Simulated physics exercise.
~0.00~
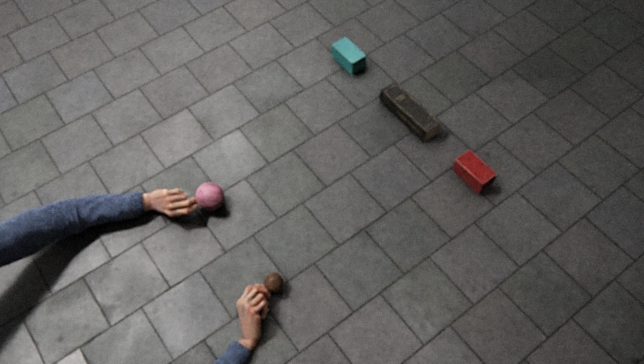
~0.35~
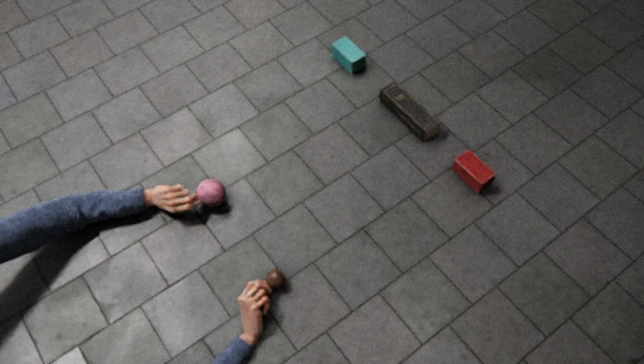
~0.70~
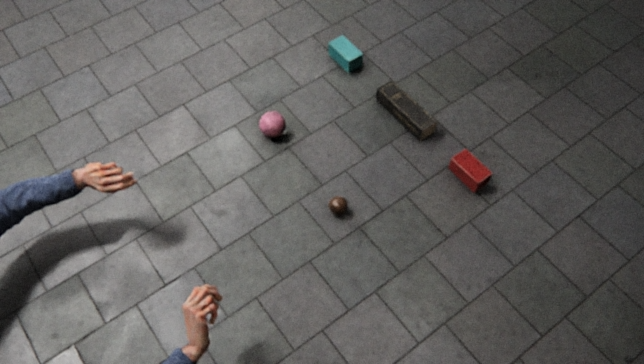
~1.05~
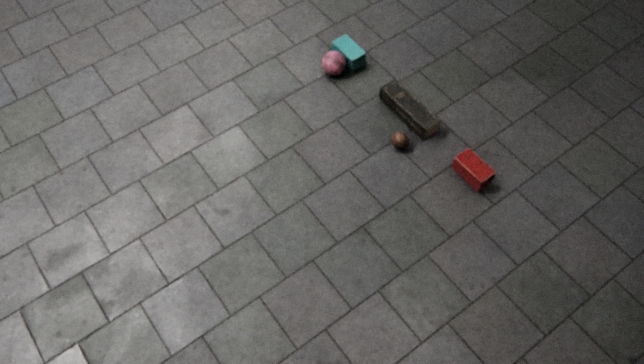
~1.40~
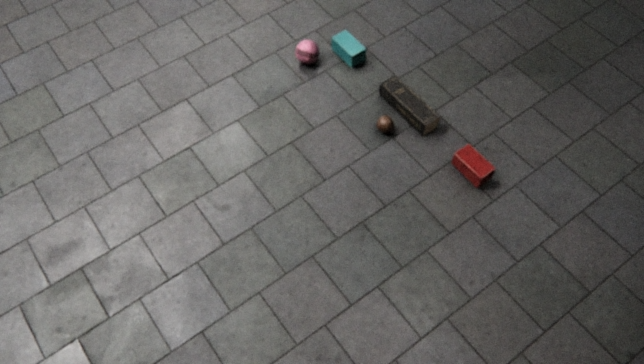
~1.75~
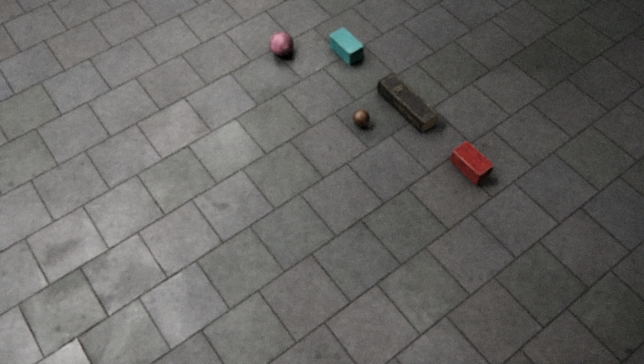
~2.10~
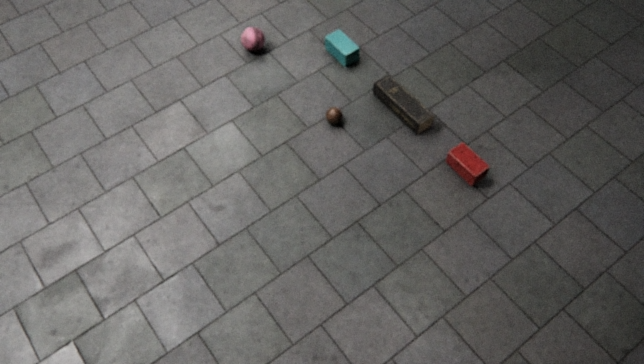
On grey paving, two hands rolling a pink ball and small brown ball toward spaced blocks, both bouncing back left.
